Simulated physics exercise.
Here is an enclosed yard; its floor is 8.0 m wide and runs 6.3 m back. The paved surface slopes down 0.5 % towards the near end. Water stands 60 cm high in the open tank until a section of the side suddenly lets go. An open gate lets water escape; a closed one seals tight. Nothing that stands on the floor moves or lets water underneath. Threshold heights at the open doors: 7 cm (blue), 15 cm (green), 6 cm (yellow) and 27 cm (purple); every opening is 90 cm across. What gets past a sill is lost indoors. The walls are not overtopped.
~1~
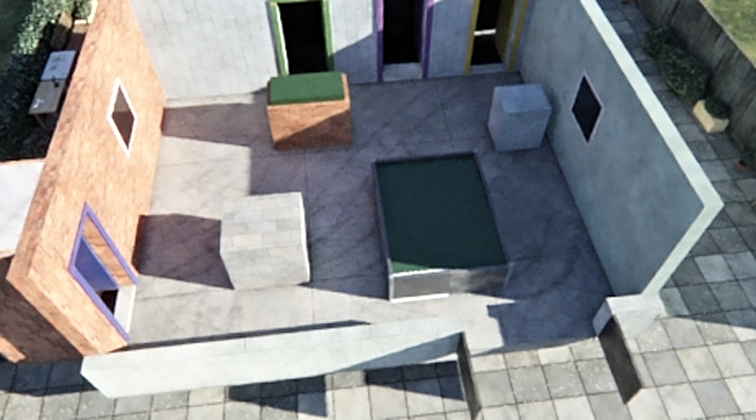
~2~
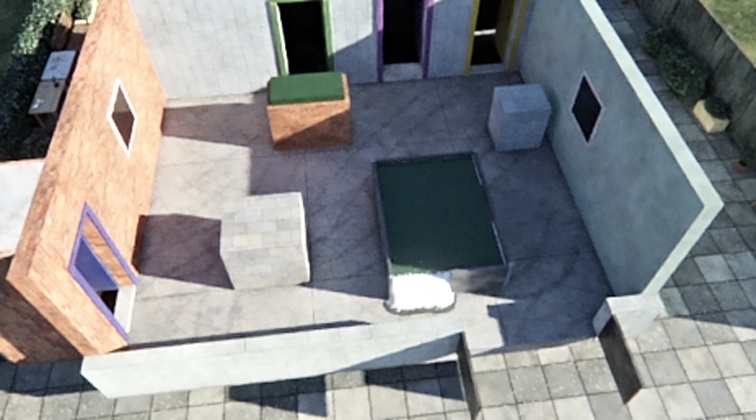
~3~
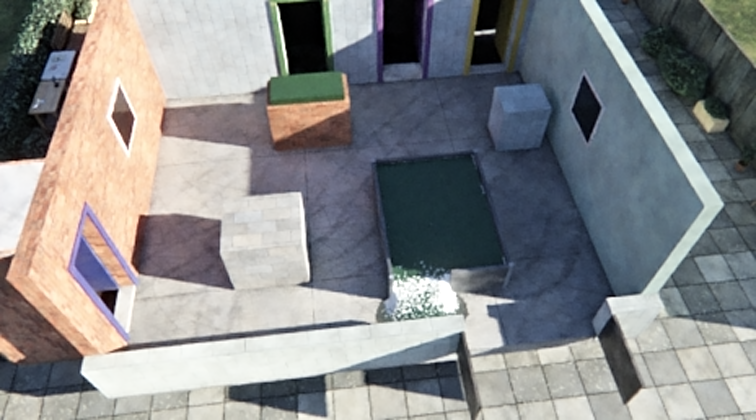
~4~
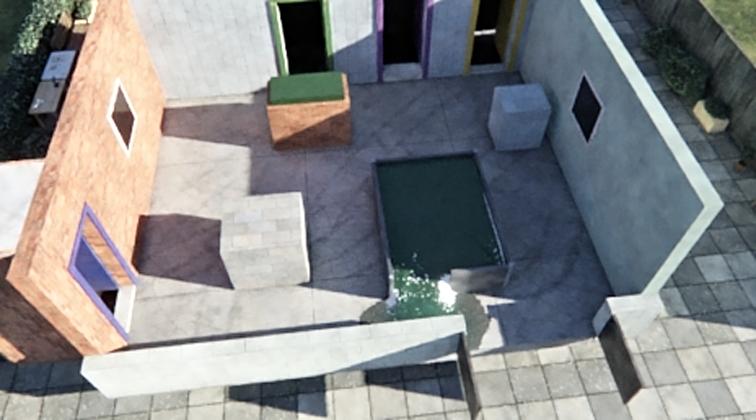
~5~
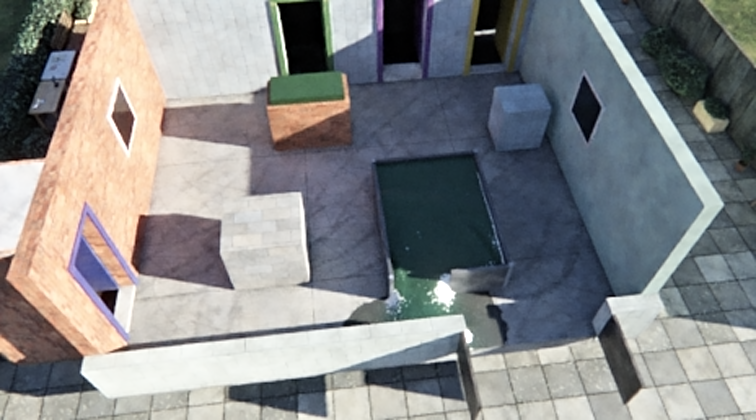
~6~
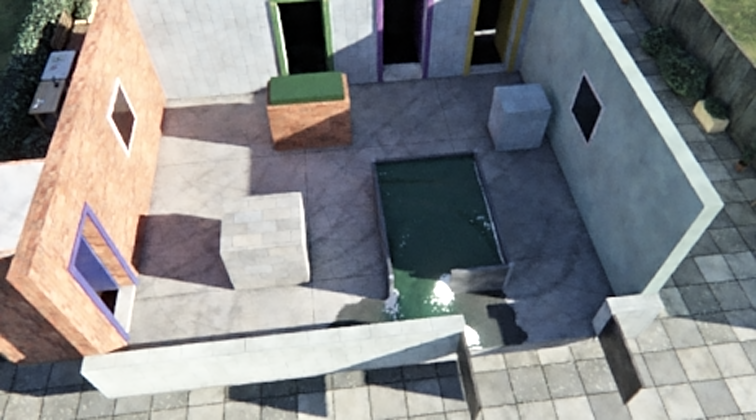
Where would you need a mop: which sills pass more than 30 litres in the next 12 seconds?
Door by door: At the blue door it passes the limit; at the green door it does not reach the limit; at the yellow door it keeps below the limit; at the purple door it stays under the limit.
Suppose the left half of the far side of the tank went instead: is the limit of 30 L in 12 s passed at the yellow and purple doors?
Against that limit: Yellow over, purple not over.
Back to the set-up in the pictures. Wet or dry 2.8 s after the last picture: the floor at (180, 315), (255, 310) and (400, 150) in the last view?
In that order: Wet, wet, still dry.
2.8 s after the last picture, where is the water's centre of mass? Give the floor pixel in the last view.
Around (400, 263).
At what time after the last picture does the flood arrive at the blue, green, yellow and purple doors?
Blue 1.4 s, green 8.0 s, yellow 6.0 s, purple 9.5 s.
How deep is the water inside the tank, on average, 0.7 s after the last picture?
Some 46 cm.
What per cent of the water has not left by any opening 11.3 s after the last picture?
Some 68 per cent remains.
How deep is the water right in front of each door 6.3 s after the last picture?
In cm: Blue 13, green 0, yellow 2, purple 0.
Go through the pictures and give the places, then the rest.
In the first picture, the open tank at (437, 212) is whole and still, 60 cm deep.
In the second picture, water pours out at (421, 289) and has run 0.5 m, to (390, 306); typically 9 cm deep outside, 60 cm at the open tank's back.
In the third picture, water pours out at (421, 289) and has run 0.8 m, to a hidden place; typically 10 cm deep outside, 60 cm at the open tank's back.
In the fourth picture, water pours out at (421, 290) and has run 1.2 m, to a hidden place; typically 11 cm deep outside, 60 cm at the open tank's back.
In the fifth picture, the front is at a hidden place, 1.4 m from the gap at (421, 289); 1.6 m2 of floor is under water; 60 cm left at the back of the open tank.
In the sixth picture, the front is at a hidden place, 1.7 m from the gap at (421, 289); 1.8 m2 of floor is under water; 59 cm left at the back of the open tank.
Then, 0.7 s after the last picture water covers 10 % of the floor and is deepest (50 cm) near (415, 341); blue door not reached, green door not reached, yellow door not reached, purple door not reached.
Then, 1.5 s after the last picture water covers 25 % of the floor and is deepest (44 cm) near (415, 341); blue door 8 cm at the sill, 0 L in, green door not reached, yellow door not reached, purple door not reached.
Then, 2.8 s after the last picture water covers 30 % of the floor and is deepest (29 cm) near (424, 329); blue door 23 cm at the sill, 112 L in, green door not reached, yellow door not reached, purple door not reached.
Then, 6.3 s after the last picture water covers 70 % of the floor and is deepest (17 cm) near (426, 340); blue door 13 cm at the sill, 290 L in, green door not reached, yellow door 2 cm at the sill, 0 L in, purple door not reached.
Then, 11.3 s after the last picture water covers 90 % of the floor and is deepest (10 cm) near (415, 341); blue door 7 cm at the sill, 319 L in, green door 3 cm at the sill, 0 L in, yellow door 1 cm at the sill, 0 L in, purple door 4 cm at the sill, 0 L in.
